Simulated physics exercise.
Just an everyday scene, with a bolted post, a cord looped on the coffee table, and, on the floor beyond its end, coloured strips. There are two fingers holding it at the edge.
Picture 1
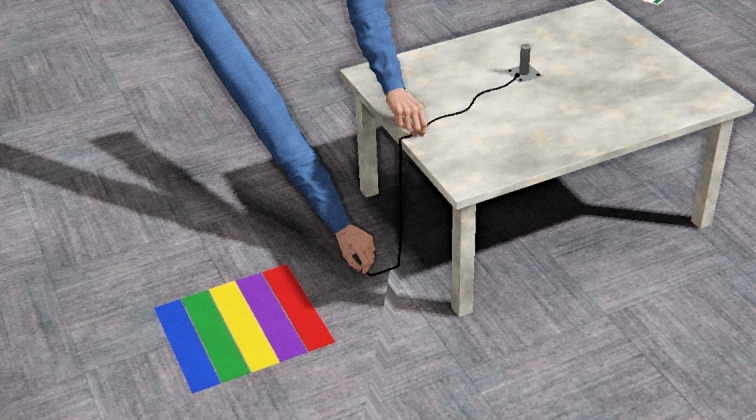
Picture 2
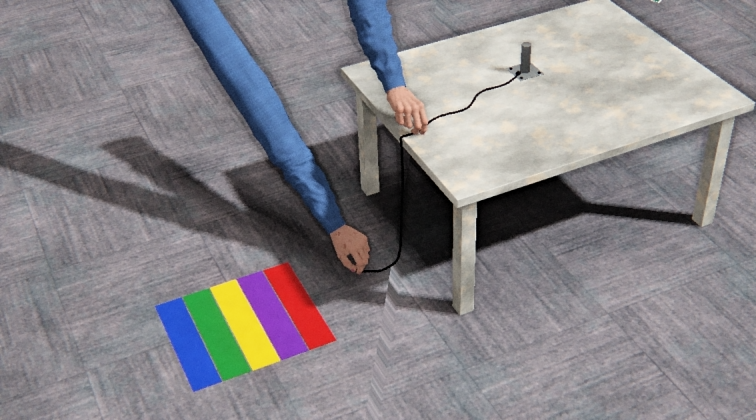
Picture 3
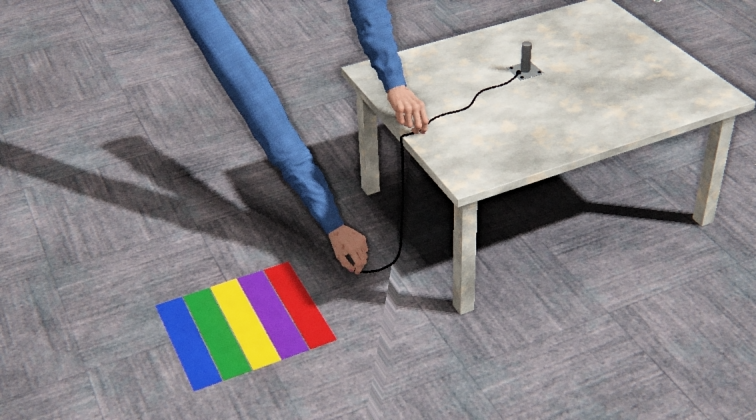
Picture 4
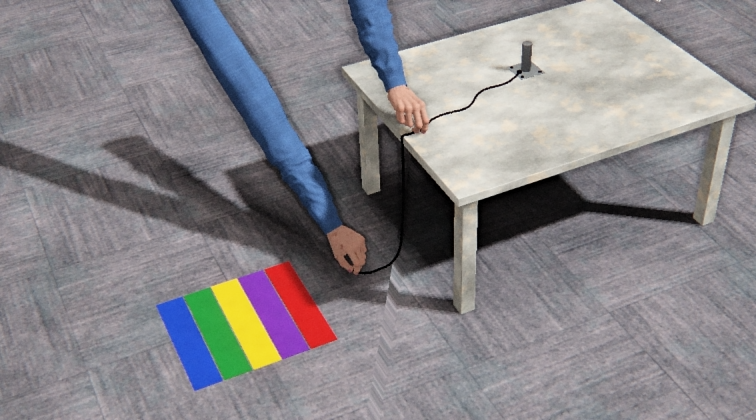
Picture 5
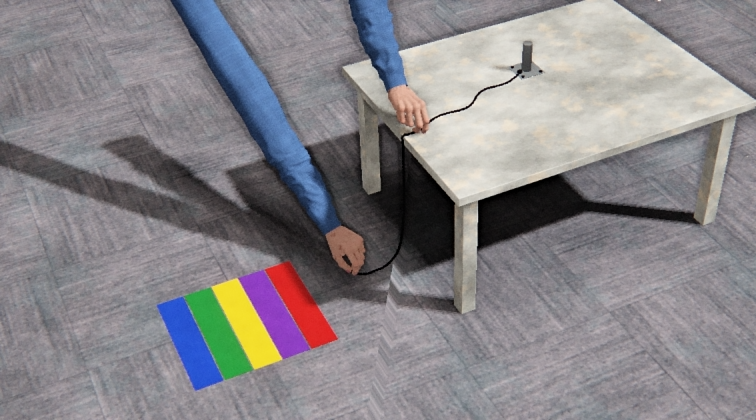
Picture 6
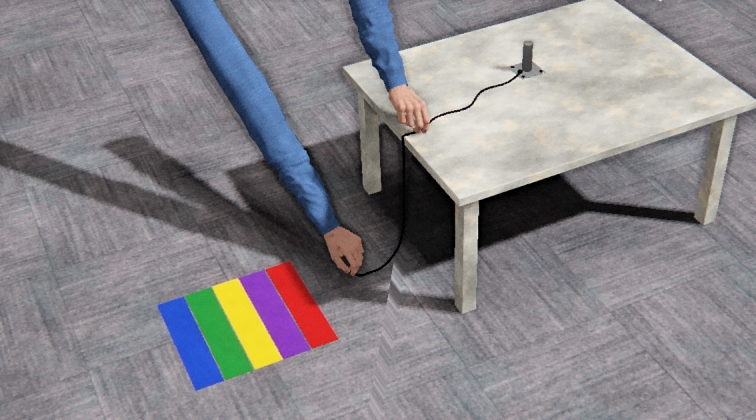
Two blue-sleeved hands holding a black cord draped over a table edge, the lower hand drifting very slightly left near coloured strips.
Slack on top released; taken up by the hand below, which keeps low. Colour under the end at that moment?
Purple.
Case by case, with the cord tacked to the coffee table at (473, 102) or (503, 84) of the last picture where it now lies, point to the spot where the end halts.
Approximately (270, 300), then (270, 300).
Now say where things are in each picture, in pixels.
End (362, 270); red (313, 332); purple (285, 342); yellow (257, 352); green (228, 362); blue (199, 372), in the first picture.
End (356, 270); cord through (505, 84) (468, 107) (425, 127) (402, 166) (401, 214) (398, 257), in the second picture.
End (355, 270), in the third picture.
End (353, 271); cord through (506, 83) (469, 106) (426, 126) (403, 165) (403, 213) (396, 257), in the fourth picture.
End (352, 271), in the fifth picture.
End (350, 272); cord through (507, 83) (470, 106) (426, 126) (404, 165) (404, 213) (392, 257), in the sixth picture.
Soon after, end near (326, 280); short of the strips.
Then, end near (289, 293); over red.
At full stretch, end near (266, 301); over purple. Over purple.
